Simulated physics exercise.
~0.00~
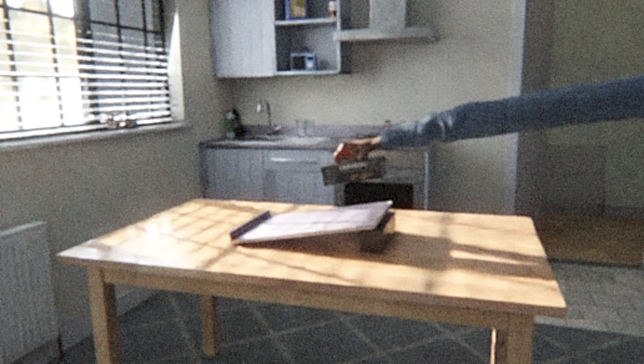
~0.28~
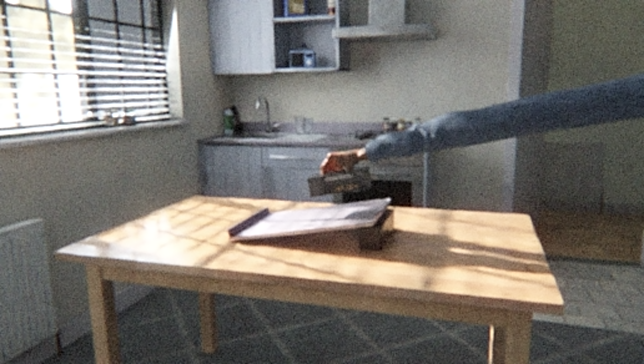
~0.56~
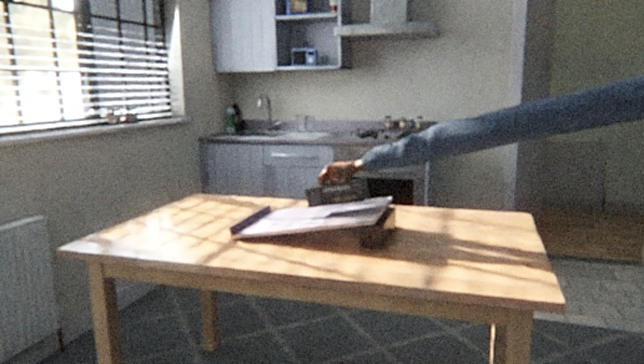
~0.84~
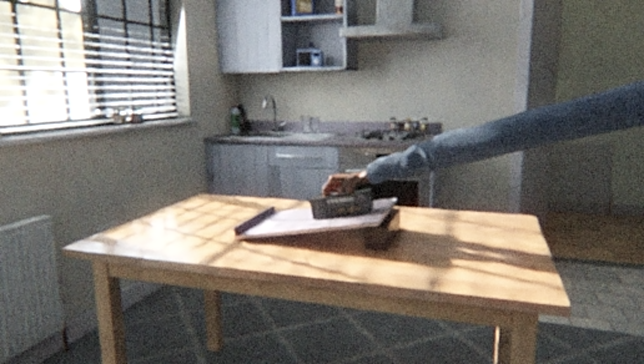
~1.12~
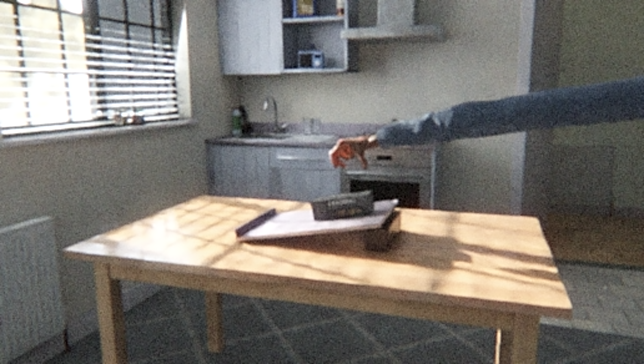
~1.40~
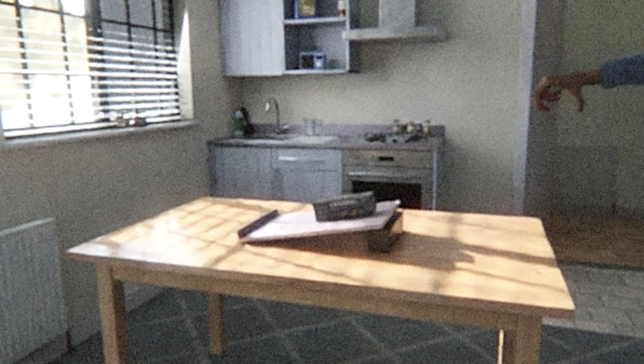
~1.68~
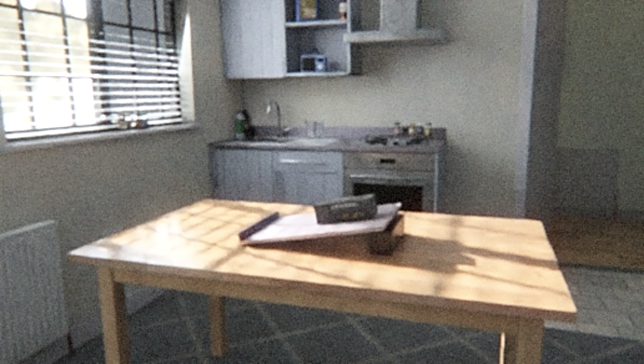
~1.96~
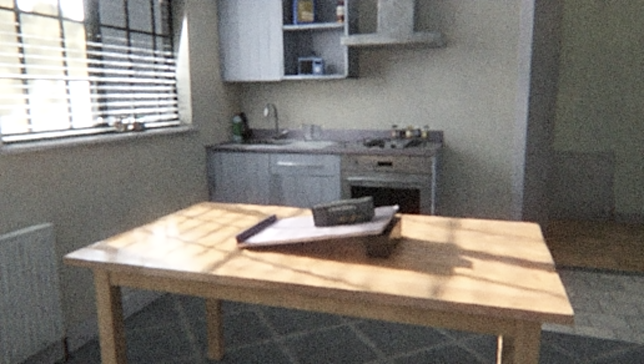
A hand reached in from the right over a sunlit wooden table, lowered a small black carton onto a tilted board, then let go and drew back out of view, leaving the carton resting on the sloping board.
